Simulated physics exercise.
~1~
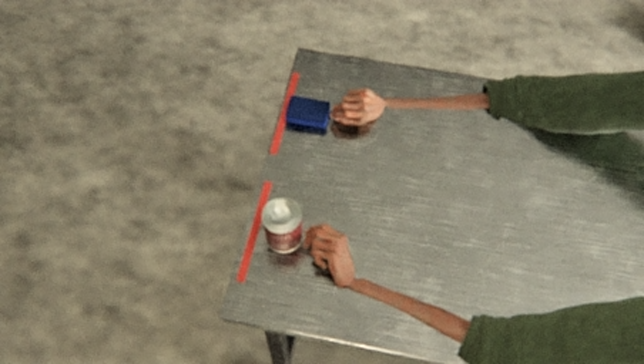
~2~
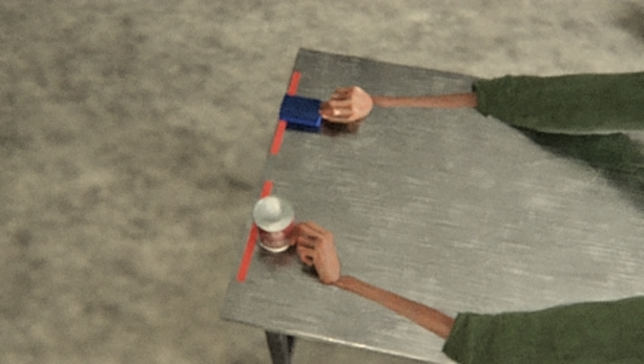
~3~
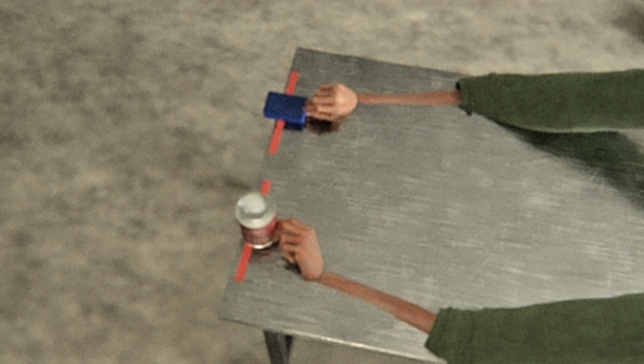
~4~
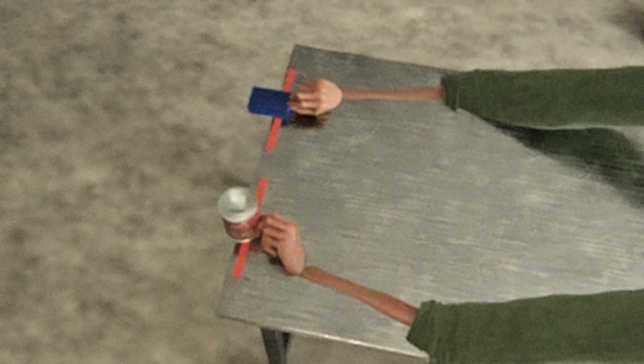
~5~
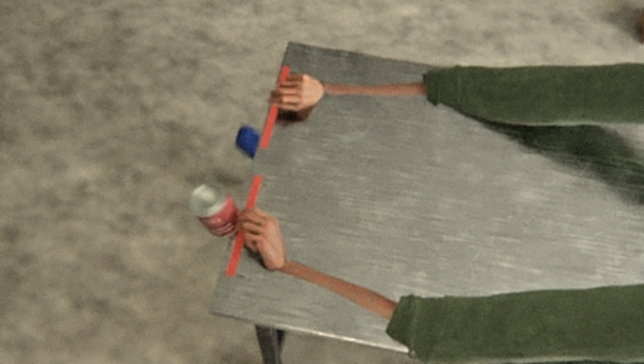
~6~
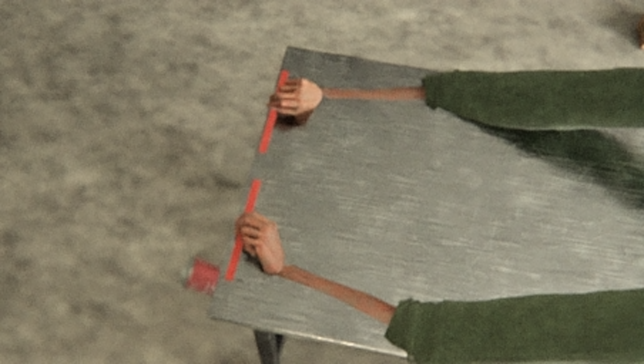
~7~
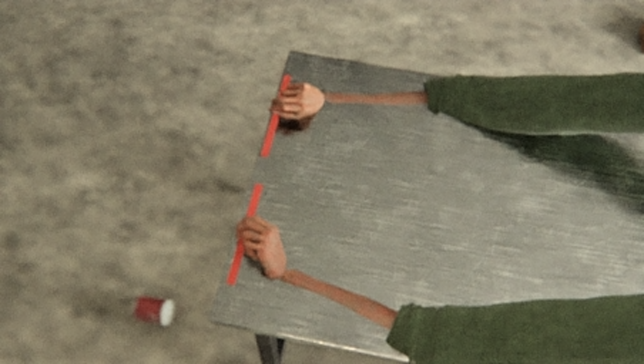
On a metal table above a mottled floor, two green-sleeved hands push a blue sponge and a red tin left past strips of red tape until both drop over the edge; the hands stop at the tape, and the tin ends up lying on the floor.
